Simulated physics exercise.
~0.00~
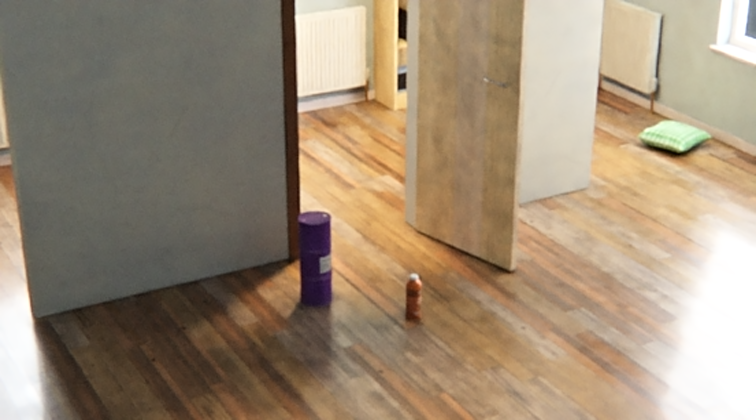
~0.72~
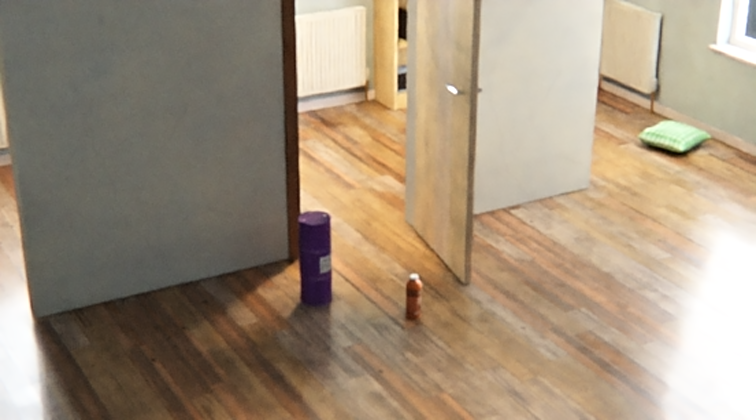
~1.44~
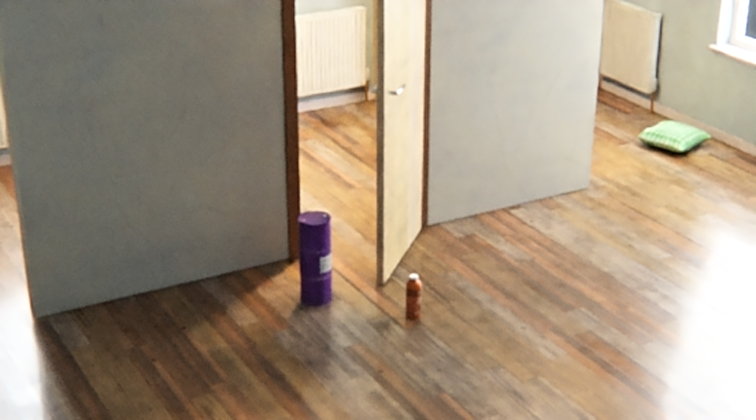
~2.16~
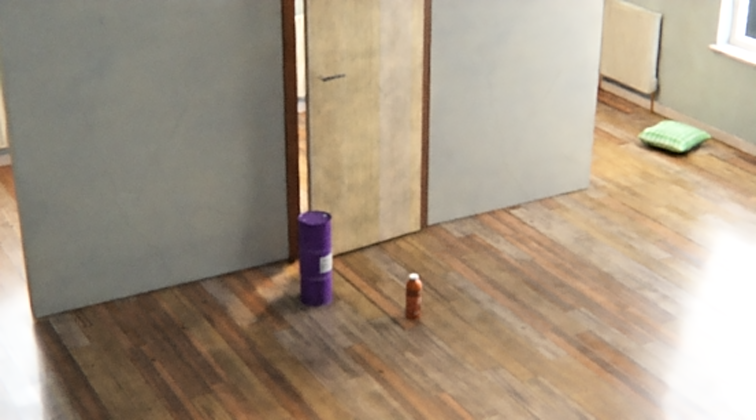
To begin with, a pale wooden door stands wide open to the right of a doorway between grey walls, with a purple canister and a small orange bottle on the wooden floor in front and a green cushion farther back. The door swings leftward on its right-hand hinges, uncovering more of the wall beside it. It turns nearly edge-on to the viewer, its free edge passing behind the bottle without disturbing it. Continuing left, it swings back into the doorway, ending almost shut with a narrow gap at its left edge. The canister and bottle remain upright and unmoved.
